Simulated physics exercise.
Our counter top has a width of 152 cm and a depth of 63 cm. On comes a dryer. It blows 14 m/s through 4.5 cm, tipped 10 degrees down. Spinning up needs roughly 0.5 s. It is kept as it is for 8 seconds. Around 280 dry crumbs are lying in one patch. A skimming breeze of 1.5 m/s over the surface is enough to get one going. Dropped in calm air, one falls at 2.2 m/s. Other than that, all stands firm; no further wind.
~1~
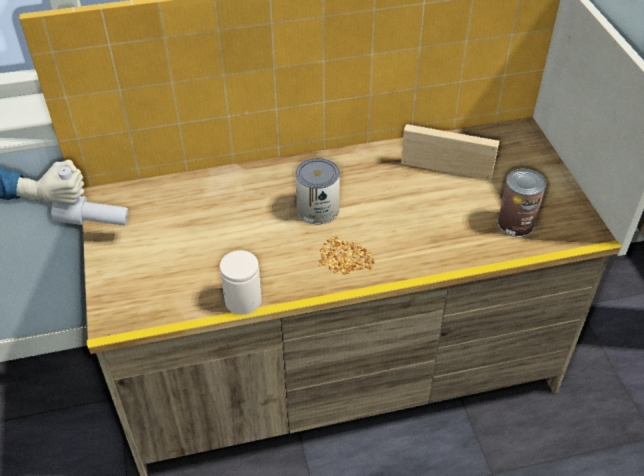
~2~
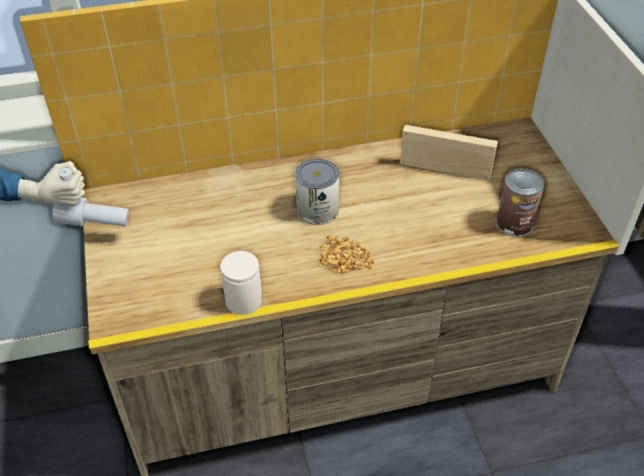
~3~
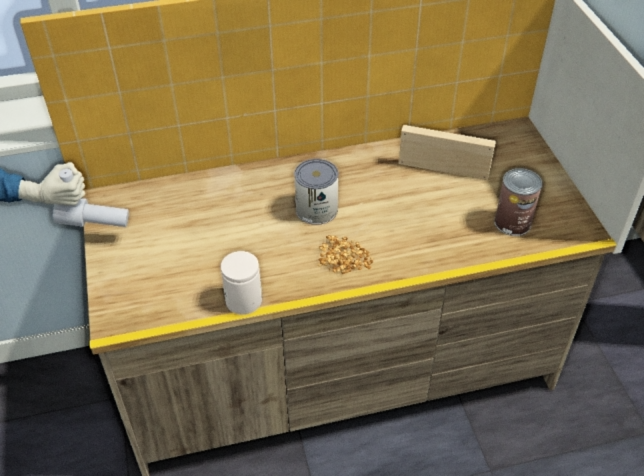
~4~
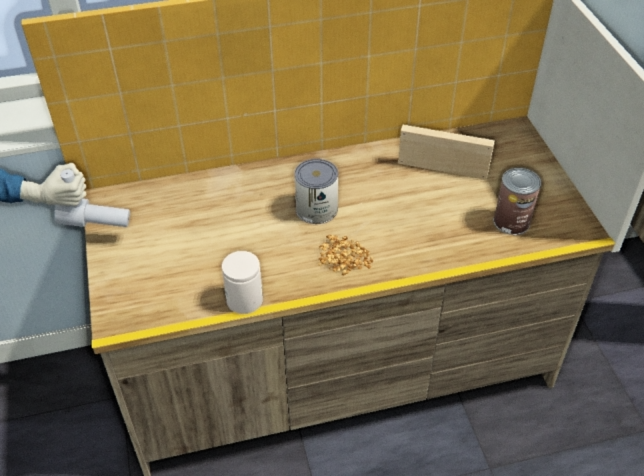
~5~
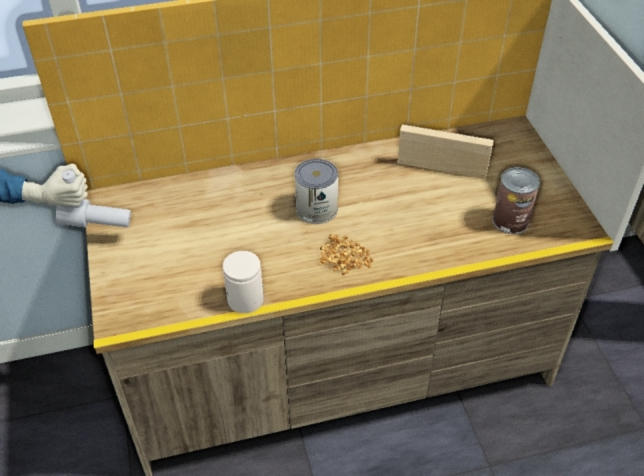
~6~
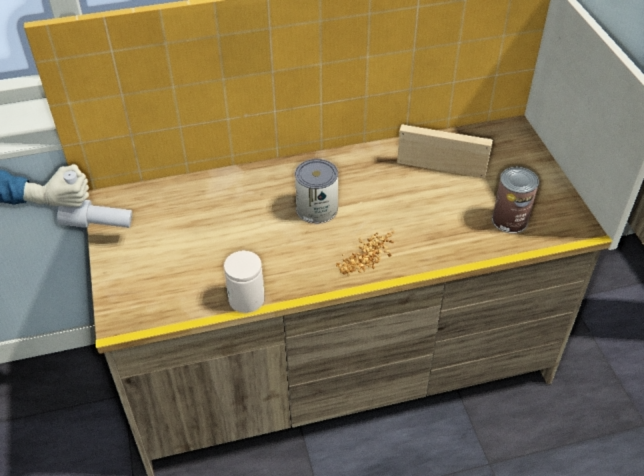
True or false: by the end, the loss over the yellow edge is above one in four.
True.
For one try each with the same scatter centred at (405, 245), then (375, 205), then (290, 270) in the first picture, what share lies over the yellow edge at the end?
Going through the three spots in order, you'd get 80 percent, 0 percent and 100 percent.
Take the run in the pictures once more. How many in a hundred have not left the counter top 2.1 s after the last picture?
I'd say close to 2 % are still there.
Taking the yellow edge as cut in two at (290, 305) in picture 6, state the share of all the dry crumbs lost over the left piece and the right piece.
About 0 per cent left, about 100 per cent right.
Then, 1.2 s after the last picture, 98 % are over the yellow edge; 98 % have settled or left.
Then, 2.1 s after the last picture, 98 % are over the yellow edge; 98 % have settled or left.
Then, 4.0 s after the last picture, 98 % are over the yellow edge; 98 % have settled or left.
Then, 7.6 s after the last picture, at the end, 98 % are over the yellow edge.
